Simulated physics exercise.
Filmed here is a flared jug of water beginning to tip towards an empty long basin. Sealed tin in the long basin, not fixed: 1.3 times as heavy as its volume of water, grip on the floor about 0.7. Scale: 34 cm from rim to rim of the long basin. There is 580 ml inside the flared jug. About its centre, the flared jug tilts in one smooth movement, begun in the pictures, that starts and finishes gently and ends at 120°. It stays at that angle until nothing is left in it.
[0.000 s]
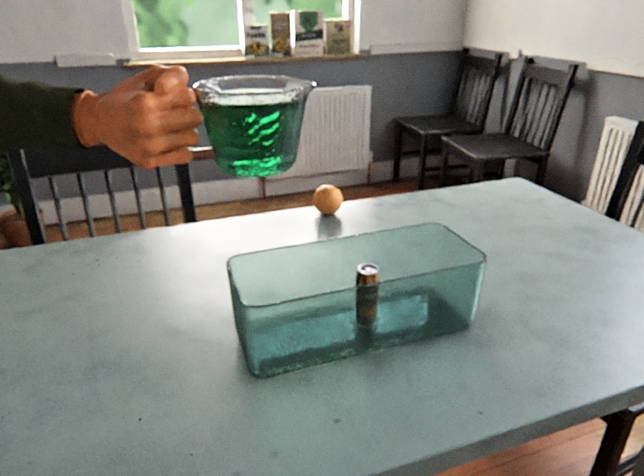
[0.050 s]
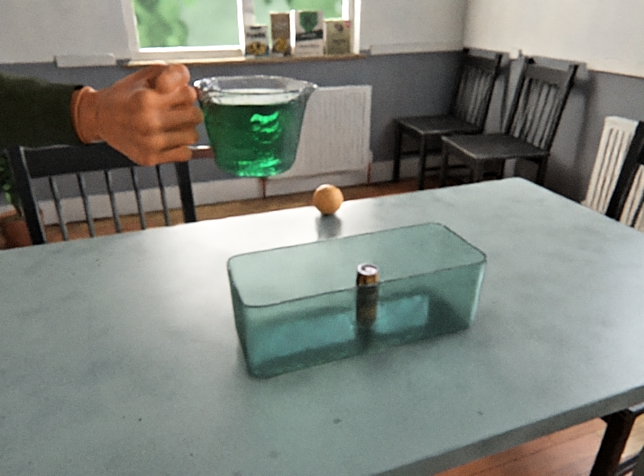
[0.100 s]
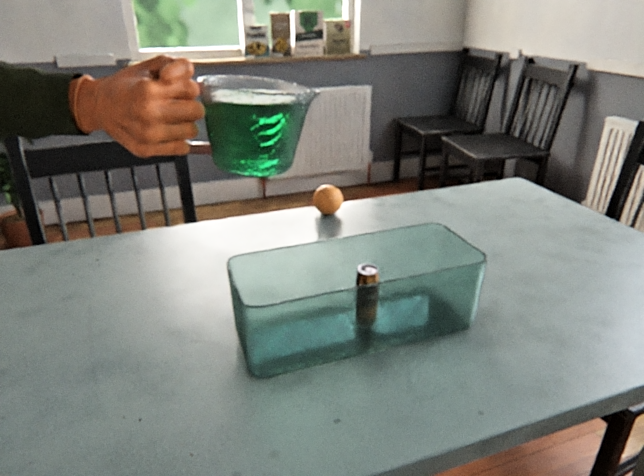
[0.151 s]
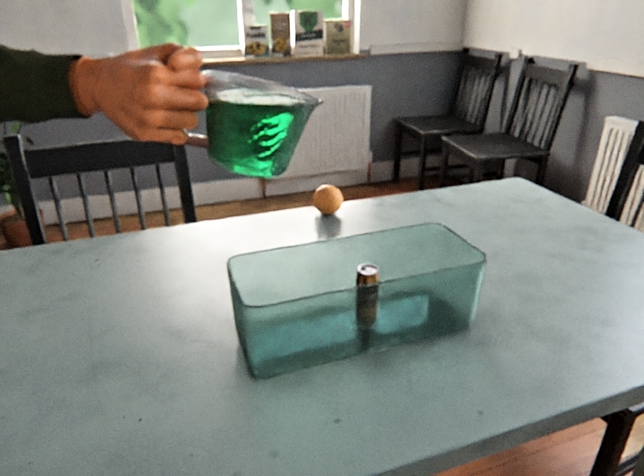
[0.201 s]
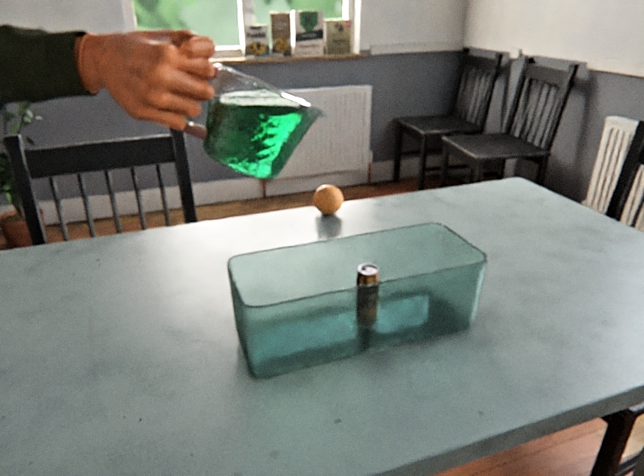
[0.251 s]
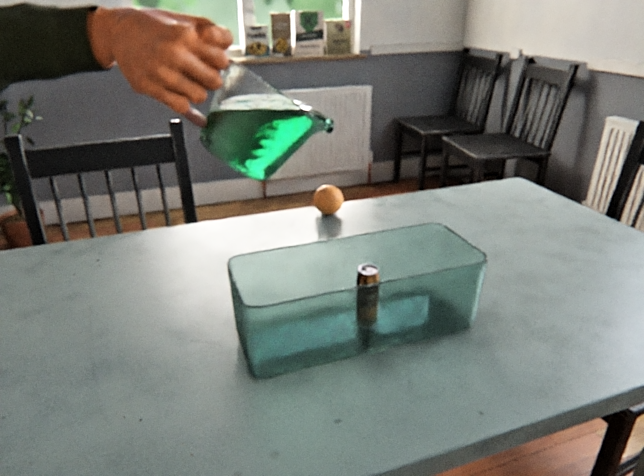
At a dining table, a hand steadily tilts a jug of green liquid rightward.
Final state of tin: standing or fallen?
Fallen.
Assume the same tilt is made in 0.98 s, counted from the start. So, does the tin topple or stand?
Then the tin tumbles.
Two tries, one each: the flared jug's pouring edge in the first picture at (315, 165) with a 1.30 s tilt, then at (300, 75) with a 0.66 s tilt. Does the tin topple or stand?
Run one: It does not tip. Run two: It tumbles.
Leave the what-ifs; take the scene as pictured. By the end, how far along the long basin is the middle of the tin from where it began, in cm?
The middle of the tin ends some 7.5 cm along the basin.
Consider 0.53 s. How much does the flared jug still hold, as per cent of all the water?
About 22 per cent.
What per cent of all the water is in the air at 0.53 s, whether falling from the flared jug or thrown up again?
Roughly 44 %.
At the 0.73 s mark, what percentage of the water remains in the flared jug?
0 in a hundred, give or take.
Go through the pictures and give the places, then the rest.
It leans 0°; its right rim is at (315, 83); the water meets the walls at (200, 100) and (301, 94); the long basin's rim runs from (234, 282) to (463, 241); the tin's top is at (368, 271), in the first picture.
It leans 2°; its right rim is at (316, 85); the water meets the walls at (201, 99) and (302, 95), in the second picture.
It leans 6°; its right rim is at (319, 90); the water meets the walls at (204, 98) and (303, 97), in the third picture.
It leans 15°; its right rim is at (322, 100); the water meets the walls at (208, 98) and (309, 99), in the fourth picture.
It leans 25°; its right rim is at (325, 113); the water meets the walls at (212, 102) and (318, 107), in the fifth picture.
It leans 37°; its right rim is at (325, 128); the water meets the walls at (210, 111) and (317, 118); 5 per cent is over the edge, in the sixth picture.
By 0.53 s the tilt is 107° and 22 per cent is still to pour; the tin stands where it began.
By 0.73 s the tilt is 120° and 0 per cent is still to pour; the tin leans 18°.
By 0.94 s the tilt is 120° and 0 per cent is still to pour; the tin lies on its side.
By 1.17 s the tilt is 120° and 0 per cent is still to pour; the tin lies on its side.
At rest the tin lies on its side.
